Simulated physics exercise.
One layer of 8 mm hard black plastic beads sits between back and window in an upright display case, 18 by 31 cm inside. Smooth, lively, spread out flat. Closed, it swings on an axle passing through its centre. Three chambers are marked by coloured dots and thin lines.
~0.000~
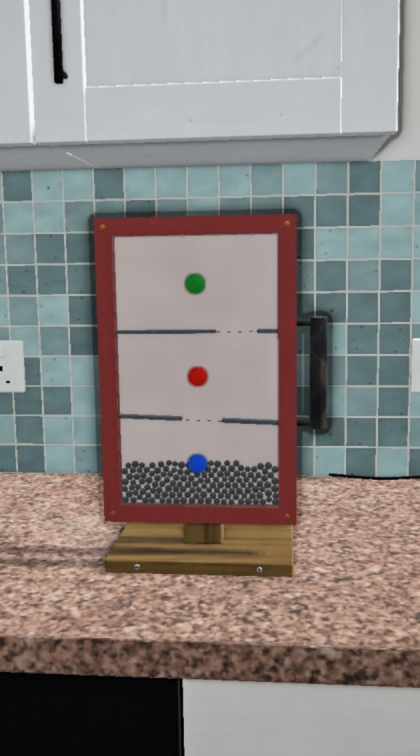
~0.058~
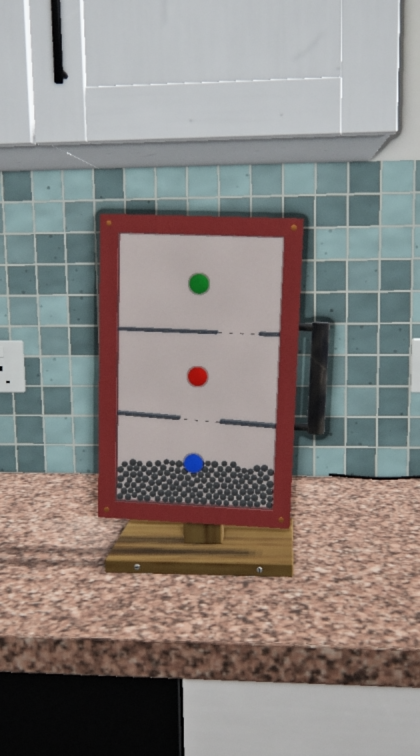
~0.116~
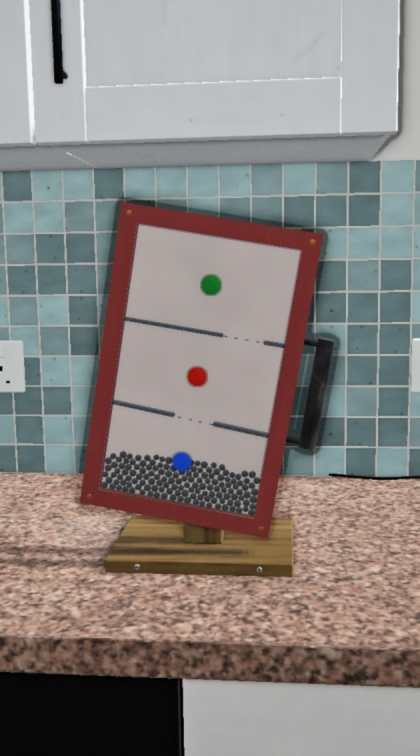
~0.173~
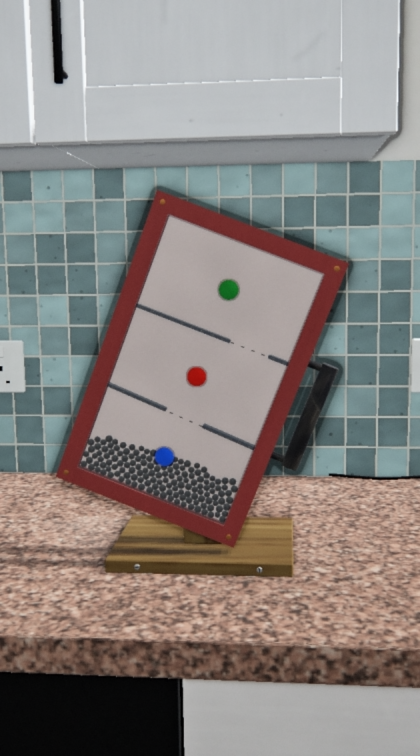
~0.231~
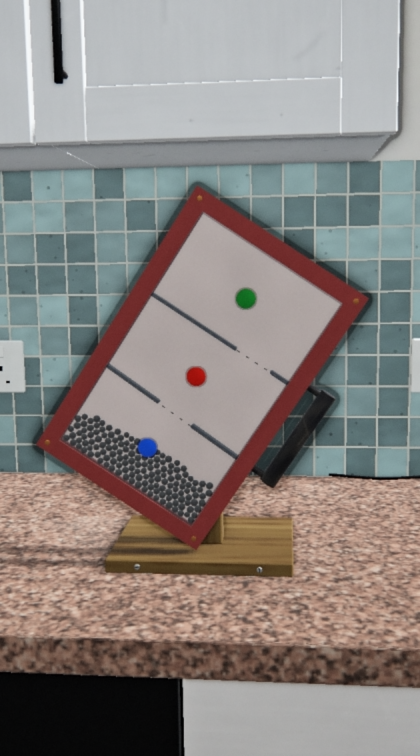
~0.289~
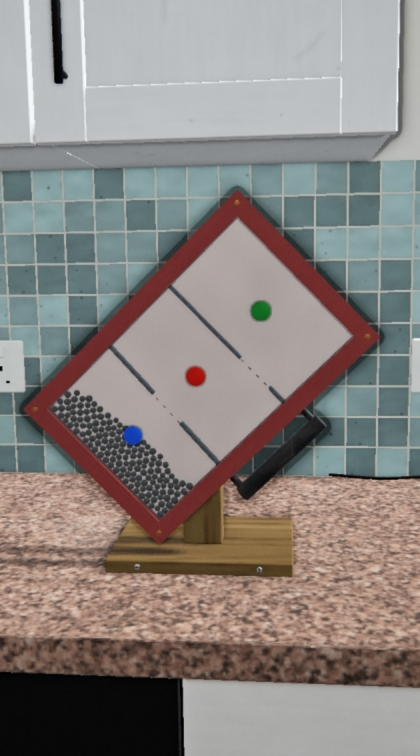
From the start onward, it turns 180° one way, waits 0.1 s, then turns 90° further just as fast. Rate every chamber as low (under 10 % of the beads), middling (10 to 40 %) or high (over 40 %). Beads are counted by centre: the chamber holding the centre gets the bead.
Red chamber: High; blue chamber: Middling; green chamber: Middling.
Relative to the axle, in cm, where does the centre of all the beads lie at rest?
Some 1 cm left and 7 cm below.
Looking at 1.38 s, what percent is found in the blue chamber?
I'd say some 20 in a hundred.
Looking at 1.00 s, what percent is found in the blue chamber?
It works out at about 55 percent.
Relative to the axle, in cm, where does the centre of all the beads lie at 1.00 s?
It sits around 2 cm to the left and around 3 cm up.
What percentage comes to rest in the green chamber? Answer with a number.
Something like 30 per cent finishes there.
By 1.00 s, it stands 180° clockwise; the beads' middle is 2 cm left of and 3 cm above the centre; red 35 %, blue 55 %, green 10 %.
By 1.38 s, it has come round 225° clockwise; the beads' middle is in line with and 4 cm below the centre; red 50 %, blue 20 %, green 30 %.
By 1.67 s, it has come round 270° clockwise; the beads' middle is 2 cm left of and 6 cm below the centre; red 55 %, blue 20 %, green 30 %.
Settled by 2.6 s, it has come round 270° clockwise; red 55 %, blue 20 %, green 30 %.
